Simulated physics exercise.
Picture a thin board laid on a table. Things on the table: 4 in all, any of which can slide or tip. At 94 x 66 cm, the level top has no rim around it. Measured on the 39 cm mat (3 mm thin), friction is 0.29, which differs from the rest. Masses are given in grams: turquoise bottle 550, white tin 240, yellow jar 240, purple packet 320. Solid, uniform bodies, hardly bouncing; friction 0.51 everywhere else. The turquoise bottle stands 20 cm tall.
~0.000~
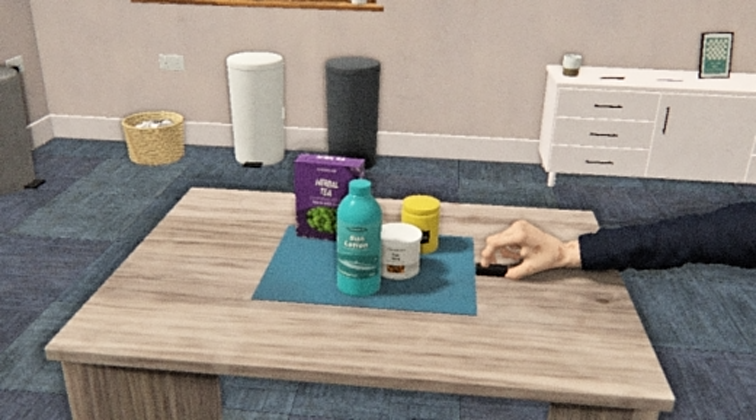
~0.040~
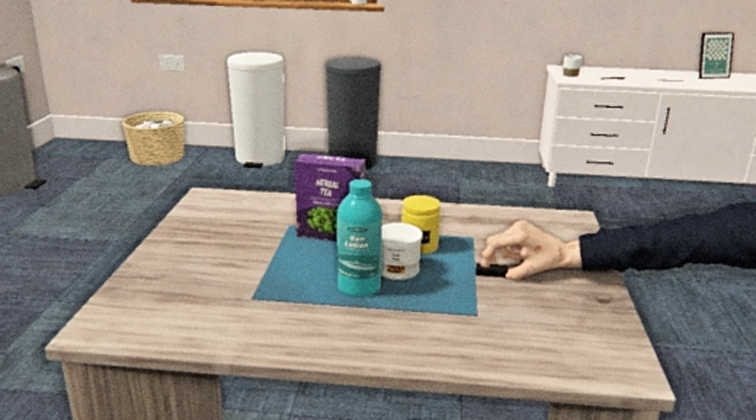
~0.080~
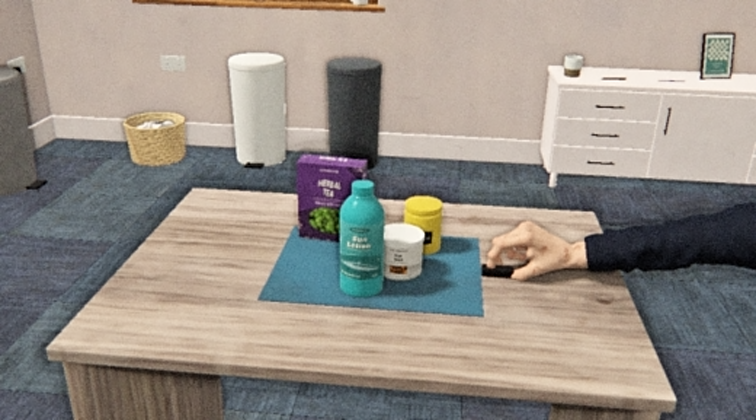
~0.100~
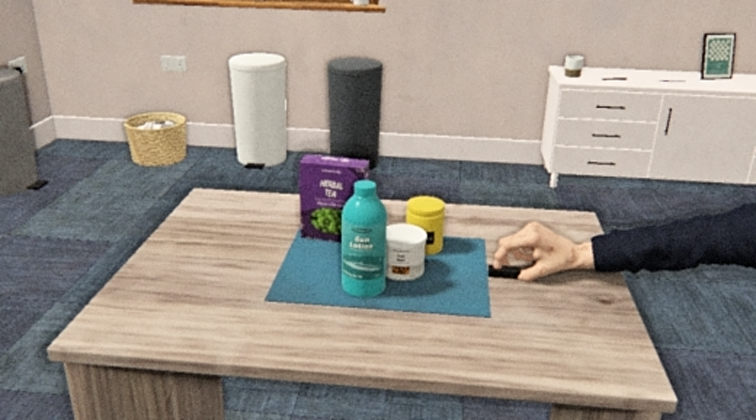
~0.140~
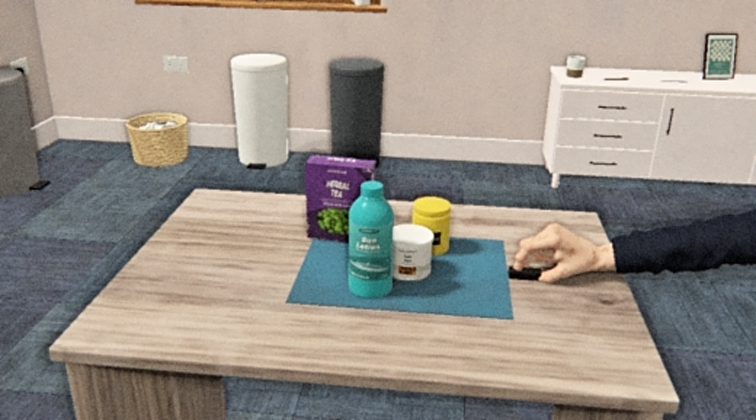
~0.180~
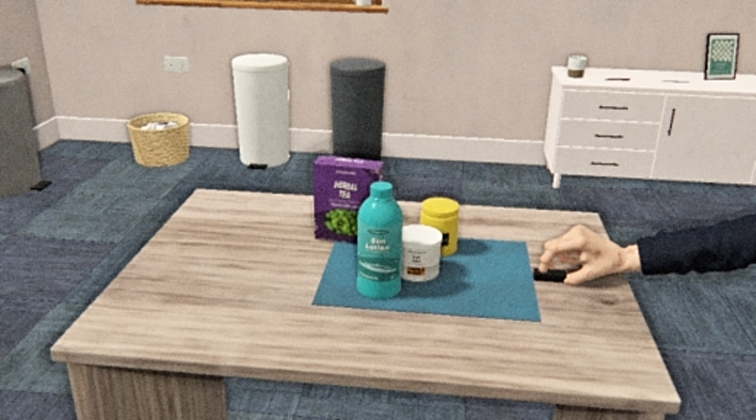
On a wooden table, a hand pulls a blue mat right, carrying four containers along.
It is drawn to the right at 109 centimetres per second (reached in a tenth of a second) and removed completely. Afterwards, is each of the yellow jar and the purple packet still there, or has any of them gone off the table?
In the end the yellow jar ends up off the table; the purple packet ends up on the table.
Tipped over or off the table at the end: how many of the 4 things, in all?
3.
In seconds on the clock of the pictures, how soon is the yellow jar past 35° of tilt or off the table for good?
About 0.6 seconds.
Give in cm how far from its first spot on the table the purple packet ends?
Displacement: Approx. 13 cm.
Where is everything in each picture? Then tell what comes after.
In the first picture, mat pulled 0 cm; yellow jar (420, 225); purple packet (330, 199).
In the second picture, mat pulled 0 cm; turquoise bottle (360, 237); white tin (398, 251).
In the third picture, mat pulled 1 cm; turquoise bottle (362, 237); white tin (400, 252).
In the fourth picture, mat pulled 2 cm; turquoise bottle (364, 237); white tin (402, 252).
In the fifth picture, mat pulled 5 cm; turquoise bottle (371, 238); white tin (409, 253).
In the sixth picture, mat pulled 10 cm; yellow jar (439, 227) slid 3 cm; purple packet (349, 201) slid 3 cm.
After 0.38 s, mat pulled 32 cm; yellow jar slid 17 cm near (509, 231); purple packet slid 12 cm near (394, 205); turquoise bottle slid 16 cm.
After 0.58 s, mat pulled 53 cm; yellow jar slid 38 cm near (622, 239); purple packet slid 13 cm near (398, 206); turquoise bottle slid 38 cm.
After 0.78 s, mat pulled 75 cm; turquoise bottle, white tin and yellow jar now off the table; purple packet slid 13 cm near (398, 206).
After 0.98 s, mat pulled 86 cm; purple packet slid 13 cm near (398, 206).
At rest (1.6 s), off the table, turquoise bottle, white tin and yellow jar; not toppled but over 6 cm from the start, purple packet. Seen from the same camera at the end, purple packet near (398, 206).
